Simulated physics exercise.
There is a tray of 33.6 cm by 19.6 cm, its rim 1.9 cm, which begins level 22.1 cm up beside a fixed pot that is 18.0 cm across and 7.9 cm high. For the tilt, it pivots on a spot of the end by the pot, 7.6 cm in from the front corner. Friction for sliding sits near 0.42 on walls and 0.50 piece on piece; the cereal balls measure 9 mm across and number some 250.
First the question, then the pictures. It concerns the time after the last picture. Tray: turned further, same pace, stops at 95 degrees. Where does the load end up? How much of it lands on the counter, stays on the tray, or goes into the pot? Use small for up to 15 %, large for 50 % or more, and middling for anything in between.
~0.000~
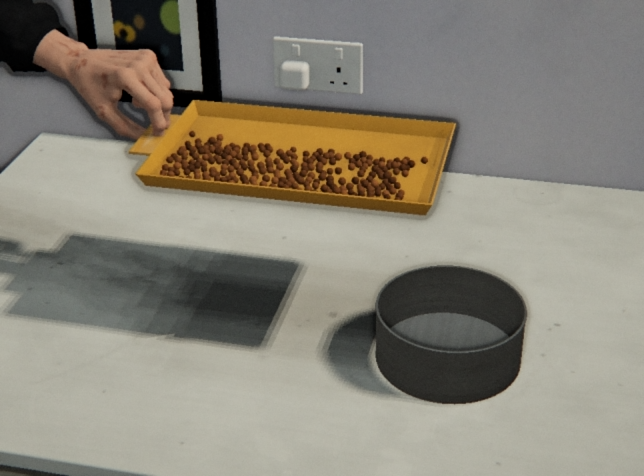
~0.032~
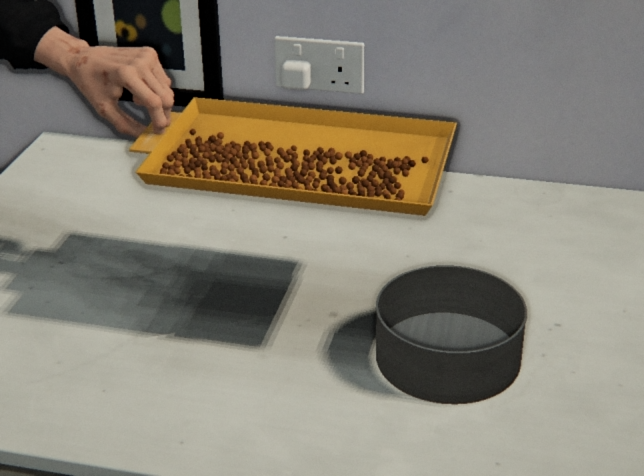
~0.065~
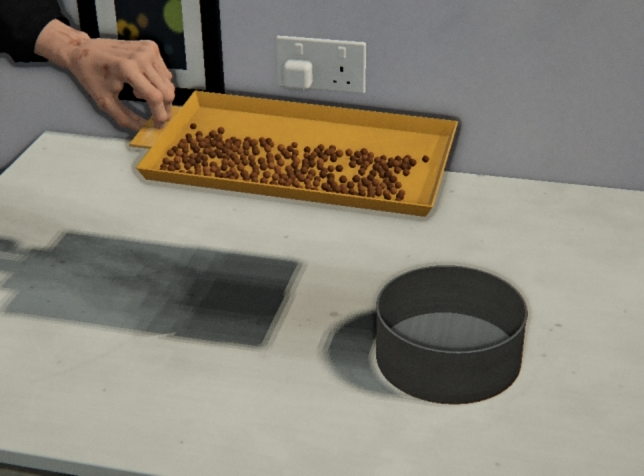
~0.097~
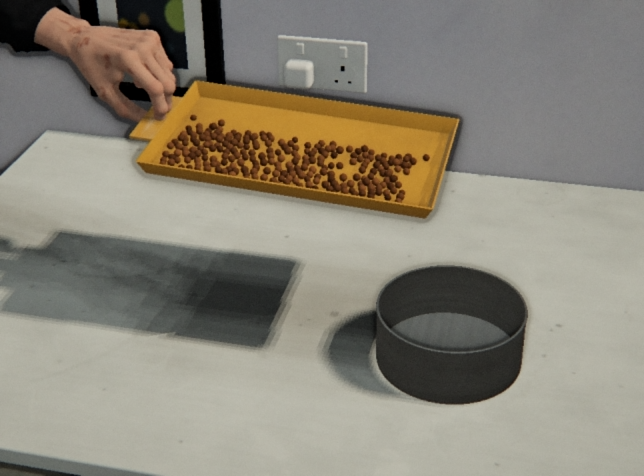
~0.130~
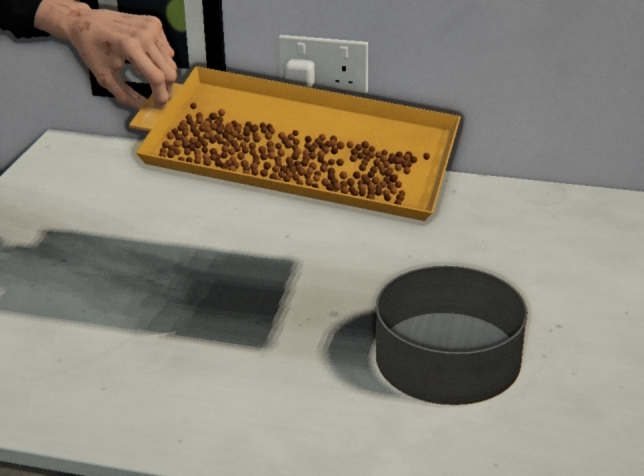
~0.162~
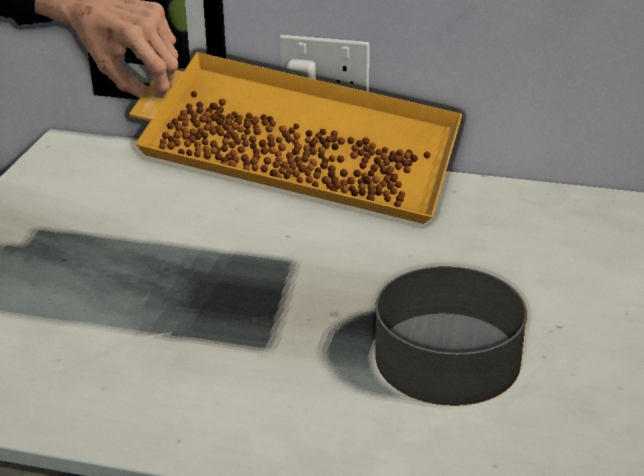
Counter - small, tray - small, pot - large.
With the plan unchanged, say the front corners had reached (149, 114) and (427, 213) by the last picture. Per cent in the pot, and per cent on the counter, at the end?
Pot 70; counter 30.
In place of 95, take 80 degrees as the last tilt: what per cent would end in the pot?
It would be near 90 per cent.
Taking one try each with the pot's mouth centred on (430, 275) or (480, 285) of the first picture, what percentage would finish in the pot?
First try around 30 %, second around 20 %.
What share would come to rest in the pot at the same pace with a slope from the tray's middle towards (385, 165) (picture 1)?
Something like 40 per cent of the pieces.
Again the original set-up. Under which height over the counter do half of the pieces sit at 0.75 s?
The halfway line is at about 20 cm.
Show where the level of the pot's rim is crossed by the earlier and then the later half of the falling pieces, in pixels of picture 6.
Earlier half close to (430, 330), later half at (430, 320) in pixels.
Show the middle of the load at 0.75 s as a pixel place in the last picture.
Look near (404, 236) in the last picture.
After 0.51 s, tilt 52 degrees; the tray holds 100 %, the pot 0 %.
Then, at 0.75 s, tilt 80 degrees; the tray holds 60 %, the pot 5 %.
Then, at 1.09 s, tilt 95 degrees; the tray holds 0 %, the pot 90 %.
At rest (1.8 s), counter 10 %, tray 0 %, pot 90 %.
